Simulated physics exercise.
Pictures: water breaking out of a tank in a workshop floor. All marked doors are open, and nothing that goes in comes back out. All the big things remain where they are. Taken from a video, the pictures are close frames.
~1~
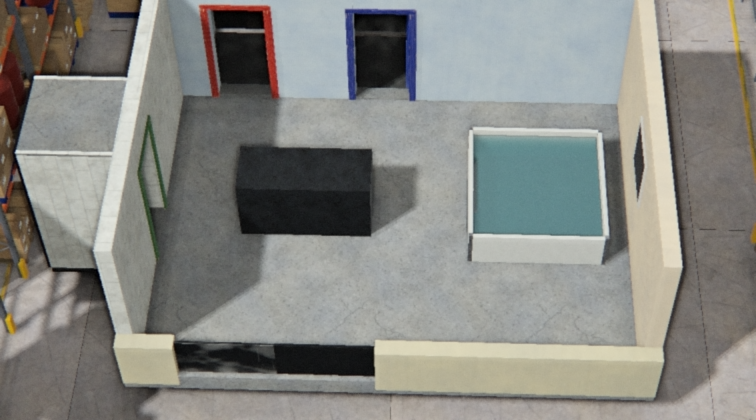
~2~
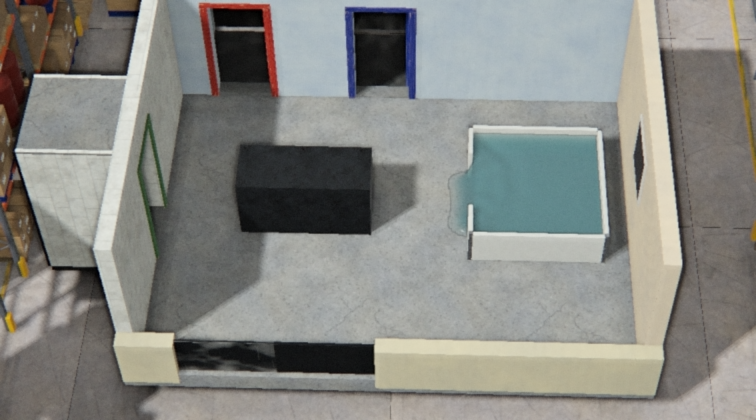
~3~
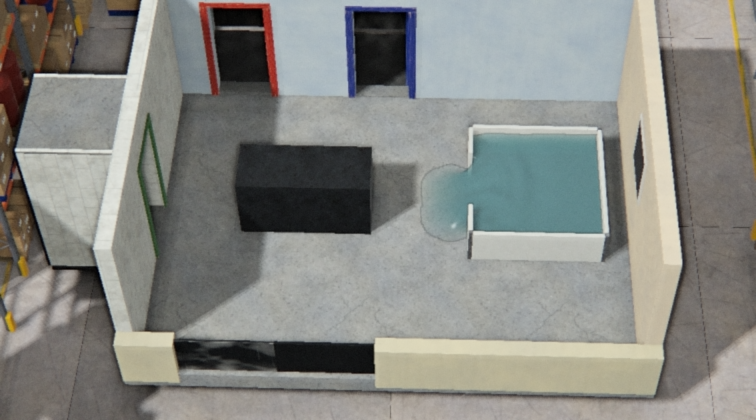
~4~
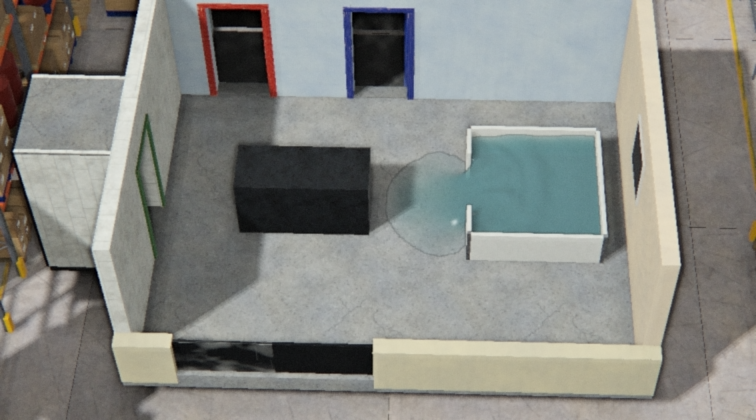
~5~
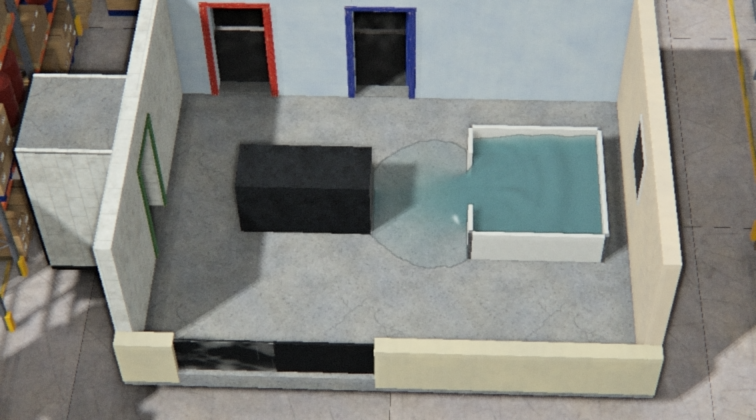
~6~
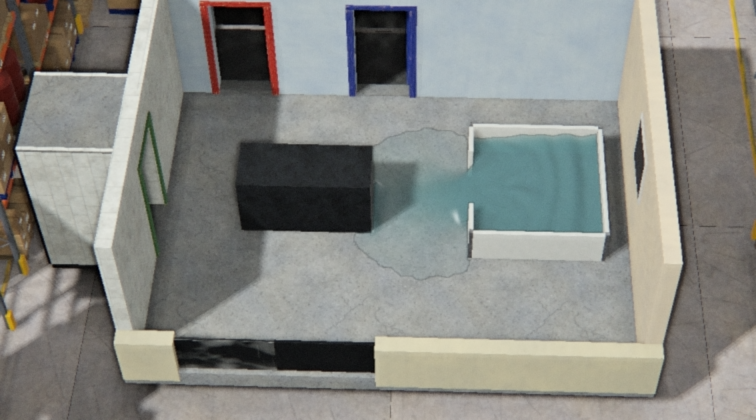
The footage shows a walled workshop floor with a black block and a white-sided tank of teal water; a gap opens in the tank's left side, and water pours out leftward, spreading across the floor to the block.
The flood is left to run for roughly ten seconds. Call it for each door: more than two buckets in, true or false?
Green door true, red door true, blue door true.
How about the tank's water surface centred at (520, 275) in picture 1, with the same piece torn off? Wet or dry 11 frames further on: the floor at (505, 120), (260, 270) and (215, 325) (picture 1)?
Spared, soaked, soaked.
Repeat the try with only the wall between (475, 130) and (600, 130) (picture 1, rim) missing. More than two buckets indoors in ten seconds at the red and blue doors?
Result - red door tops the mark, blue door tops the mark.
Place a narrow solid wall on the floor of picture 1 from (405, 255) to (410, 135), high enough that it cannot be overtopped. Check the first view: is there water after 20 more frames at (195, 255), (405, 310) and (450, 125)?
Lab note - point 1: Parched; point 2: Inundated; point 3: Inundated.
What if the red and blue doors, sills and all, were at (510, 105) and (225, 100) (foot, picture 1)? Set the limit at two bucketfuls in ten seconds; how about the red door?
In that case the red door remains below the limit.
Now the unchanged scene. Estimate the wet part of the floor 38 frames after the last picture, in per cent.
By my count, 75 percent.
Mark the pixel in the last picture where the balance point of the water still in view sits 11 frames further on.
At about (459, 204).
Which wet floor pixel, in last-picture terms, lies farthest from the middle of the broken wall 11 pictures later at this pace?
I'd go with roughly (182, 105).
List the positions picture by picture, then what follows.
The first picture shows the tank at (537, 185) is whole and still.
In the second picture, the front is at (458, 231), out from the gap at (472, 197).
In the third picture, the front is at (429, 180), out from the gap at (472, 197).
In the fourth picture, water pours out at (470, 198) and has run to (394, 189).
In the fifth picture, the front is at a hidden place, out from the gap at (471, 197).
In the sixth picture, water pours out at (472, 195) and has run to a hidden place.
A moment on, water covers 25 % of the floor; the green door not reached, the red door not reached, the blue door not reached.
Next, water covers 50 % of the floor; the green door not reached, the red door wet at the sill, nothing in, the blue door under two buckets in.
Then, water covers 55 % of the floor; the green door wet at the sill, nothing in, the red door under two buckets in, the blue door over two buckets in.
Later, water covers 75 % of the floor; the green door under two buckets in, the red door over two buckets in, the blue door over two buckets in.
In the end, water covers 90 % of the floor; the green door over two buckets in, the red door over two buckets in, the blue door far over two buckets in.
